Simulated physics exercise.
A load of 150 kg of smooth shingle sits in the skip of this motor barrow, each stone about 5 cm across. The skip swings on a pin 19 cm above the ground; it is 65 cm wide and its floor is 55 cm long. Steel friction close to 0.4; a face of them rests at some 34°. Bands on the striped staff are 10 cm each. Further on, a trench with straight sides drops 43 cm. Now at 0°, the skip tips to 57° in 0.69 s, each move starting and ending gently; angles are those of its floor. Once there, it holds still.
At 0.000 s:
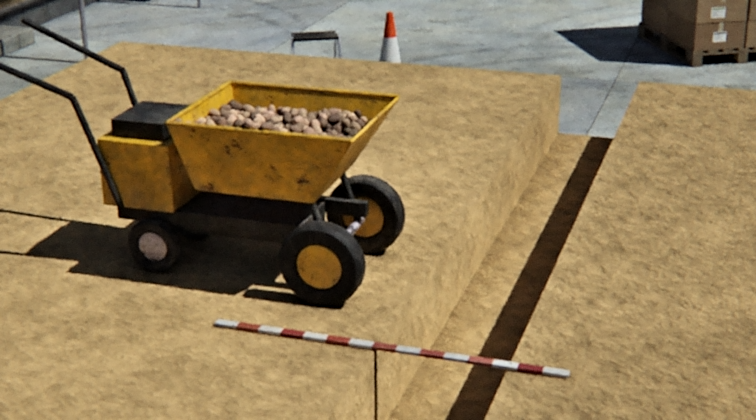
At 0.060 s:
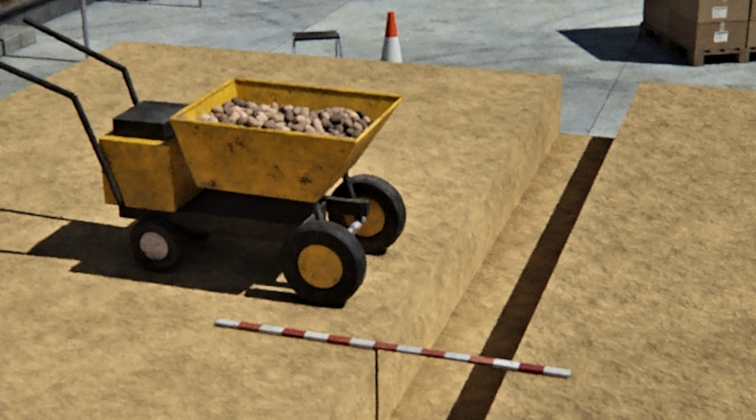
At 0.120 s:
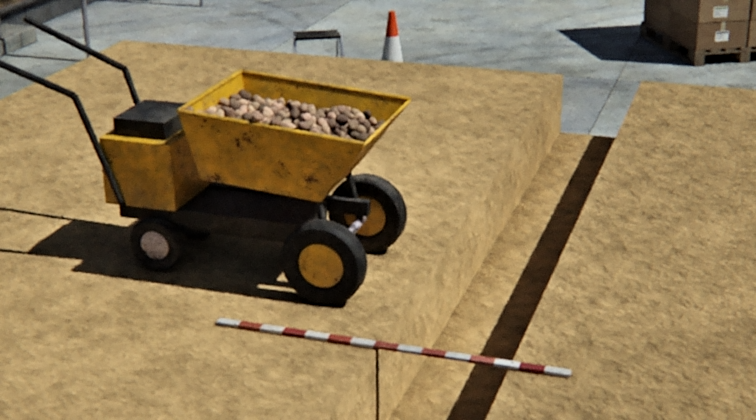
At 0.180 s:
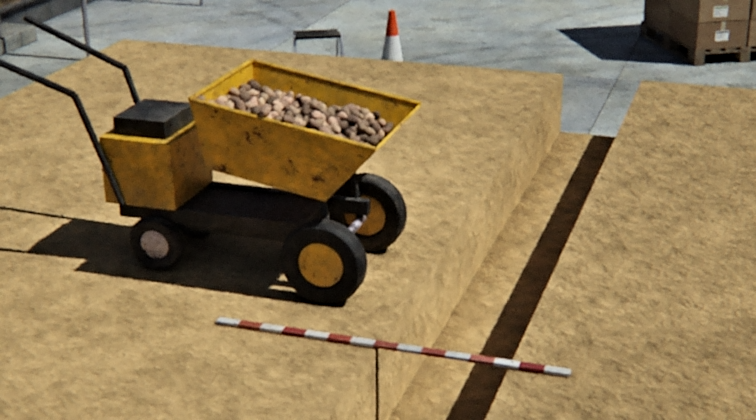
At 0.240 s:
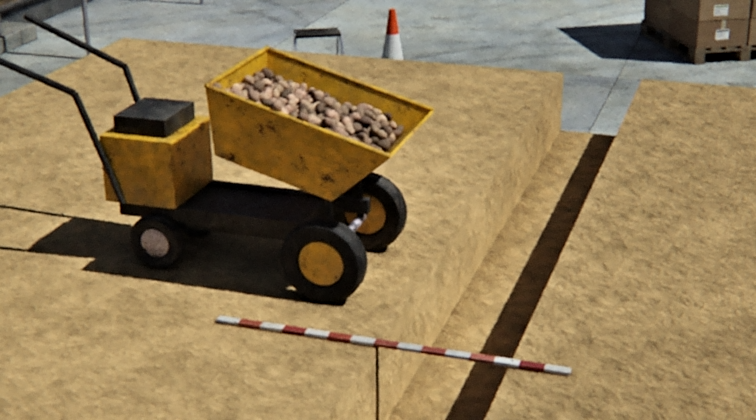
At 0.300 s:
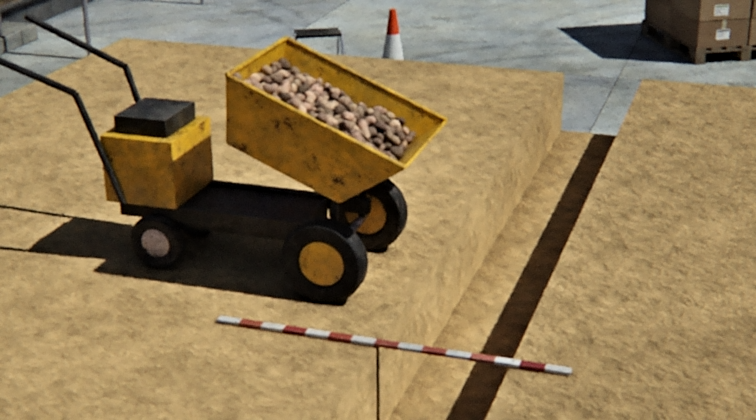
The yellow skip full of smooth brown stones rose at its back and tilted toward the trench on the right, slowly at first, then faster, while the motor barrow's wheels stayed in place on the sandy ground.
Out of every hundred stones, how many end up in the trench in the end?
Around 35 in every hundred.
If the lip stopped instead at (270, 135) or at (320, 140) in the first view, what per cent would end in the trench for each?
Roughly 55 in a hundred, then 50 in a hundred.
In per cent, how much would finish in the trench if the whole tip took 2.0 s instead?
With that timing, about 55 per cent.
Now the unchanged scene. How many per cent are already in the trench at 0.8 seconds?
10 per cent, give or take.
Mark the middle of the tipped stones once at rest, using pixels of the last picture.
Resting centre: About (531, 370).
After 0.5 s the floor is at 48°; 100 % in the skip; the foremost stones are at (439, 190).
After 0.8 s the floor is at 57°; 90 % in the skip, 10 % in the trench; the foremost stones are at (527, 277).
After 1.1 s the floor is at 57°; 54 % in the skip, 22 % in the trench, 25 % past the trench; the foremost stones are at (665, 315).
After 3.1 s the floor is at 57°; 39 % in the skip, 35 % in the trench, 26 % past the trench; the foremost stones are past the picture's edge.
